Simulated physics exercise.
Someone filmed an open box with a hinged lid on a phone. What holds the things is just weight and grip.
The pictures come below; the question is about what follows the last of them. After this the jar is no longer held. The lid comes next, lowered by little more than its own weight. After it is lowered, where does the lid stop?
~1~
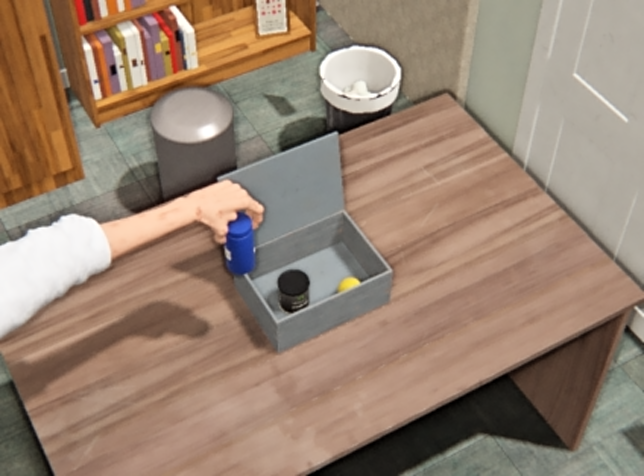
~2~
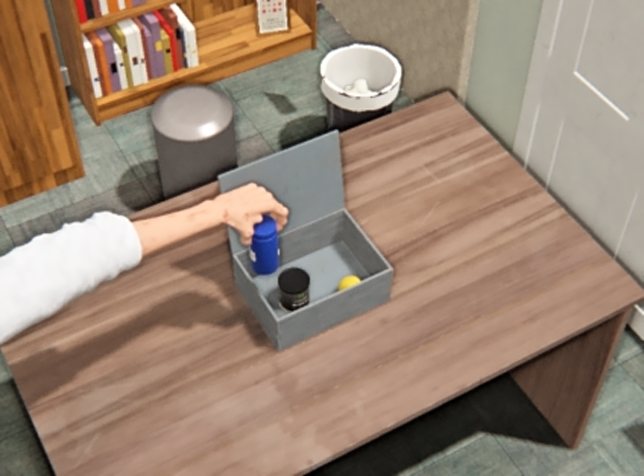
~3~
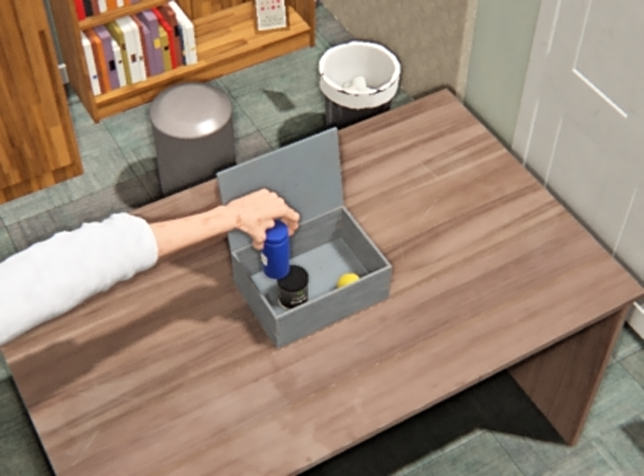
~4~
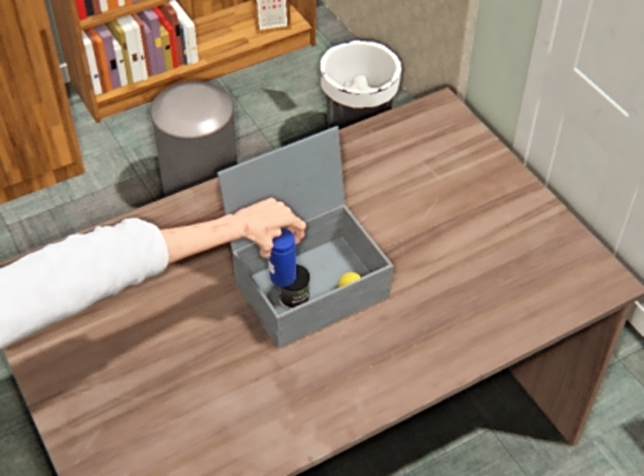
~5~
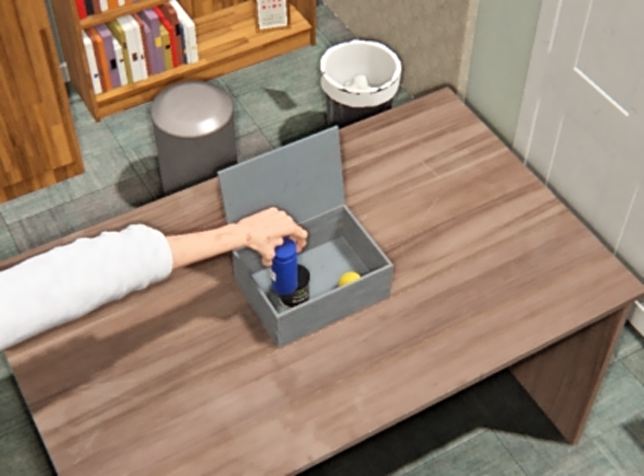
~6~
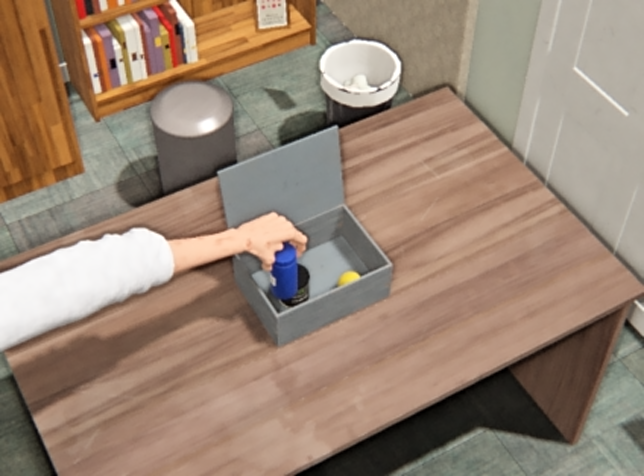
It stops short of closing.
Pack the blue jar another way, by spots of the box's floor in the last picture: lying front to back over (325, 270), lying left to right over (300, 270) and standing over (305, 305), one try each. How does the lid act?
The first placement leaves the lid fully closed, the second fully closed, and the third fully closed.
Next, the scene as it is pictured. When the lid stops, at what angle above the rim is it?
Some 18°.
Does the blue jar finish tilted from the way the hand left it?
Once everything settles, the blue jar ends up at a slant.
Then, 1.40 s later than the last frame, lid 81° above the rim; blue jar tilted by 53° near (284, 295).
Then, 1.90 s later than the last frame, lid 18° above the rim; blue jar tilted by 51° near (284, 295).
When it is over, lid 17° above the rim; lying over in the box, blue jar; the other 2 as before. End places, in pixels of the last picture, blue jar near (285, 295).
